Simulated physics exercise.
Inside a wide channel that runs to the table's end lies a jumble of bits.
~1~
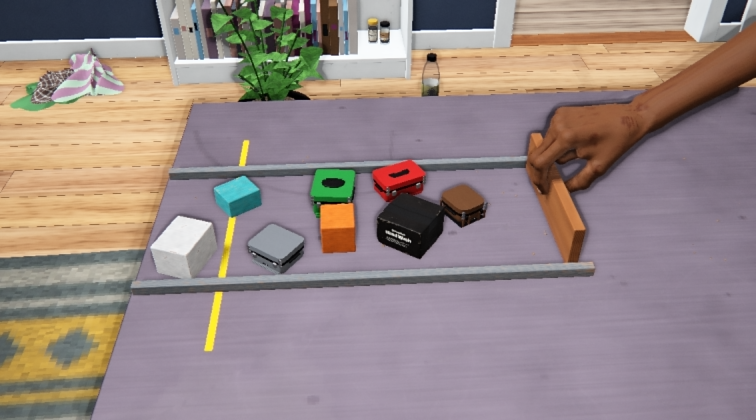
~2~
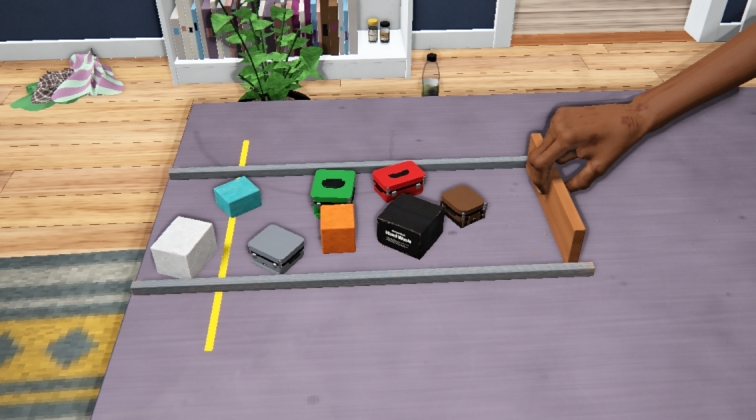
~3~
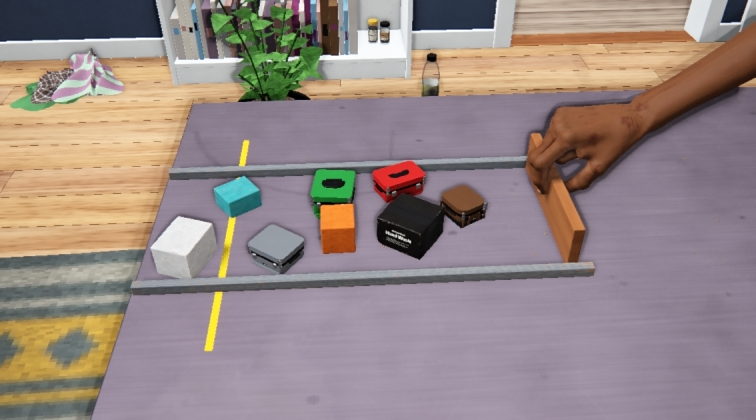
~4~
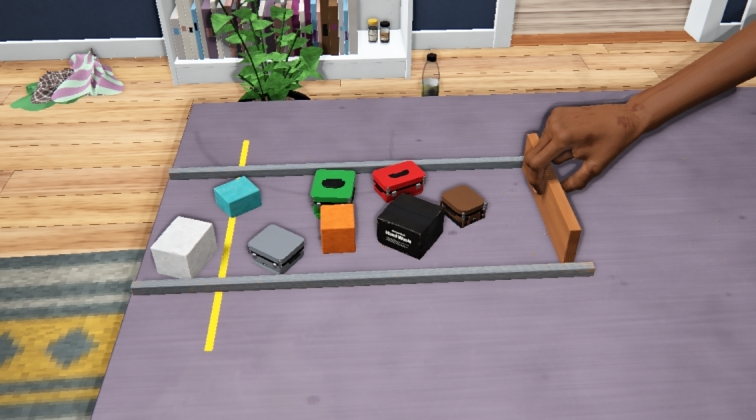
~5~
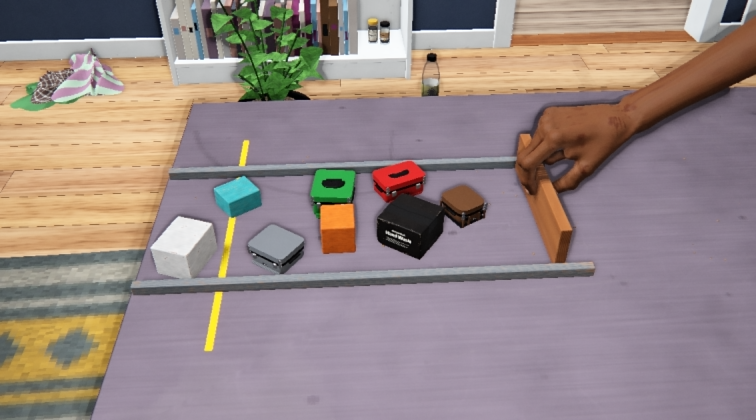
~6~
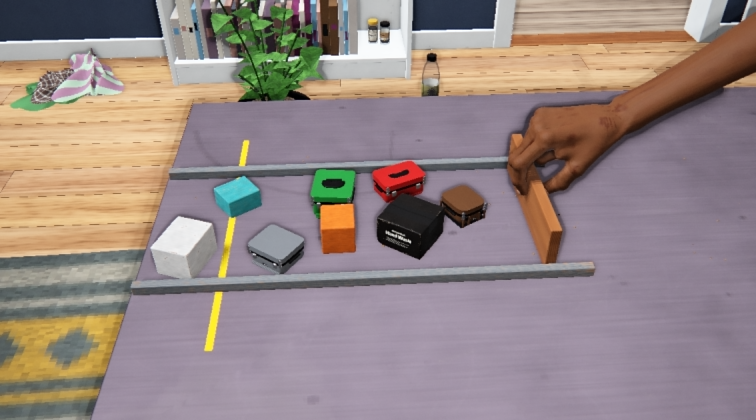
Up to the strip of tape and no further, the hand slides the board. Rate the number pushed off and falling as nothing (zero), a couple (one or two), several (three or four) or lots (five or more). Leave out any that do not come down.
It is a couple.
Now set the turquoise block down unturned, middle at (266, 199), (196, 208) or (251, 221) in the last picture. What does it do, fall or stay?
Results in turn - not saved; not saved; not saved.
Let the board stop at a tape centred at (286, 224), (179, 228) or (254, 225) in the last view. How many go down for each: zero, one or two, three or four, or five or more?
In order, the falls would come to none at all; five or over; 1 or 2.
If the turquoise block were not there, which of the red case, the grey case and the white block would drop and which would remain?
Outcome - red case staying, grey case staying, white block falling.
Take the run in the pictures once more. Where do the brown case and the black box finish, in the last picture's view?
Final positions - brown case around (216, 213), black box around (198, 243).
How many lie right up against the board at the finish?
3 touch it.
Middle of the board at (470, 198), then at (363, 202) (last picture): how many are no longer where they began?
Counts: 1 / 6.
Soon after, none off yet; white block at rest near (185, 249); turquoise block at rest near (238, 197); grey case at rest near (277, 251).
At rest, the number that fall off is one or two; fallen, turquoise block and white block.
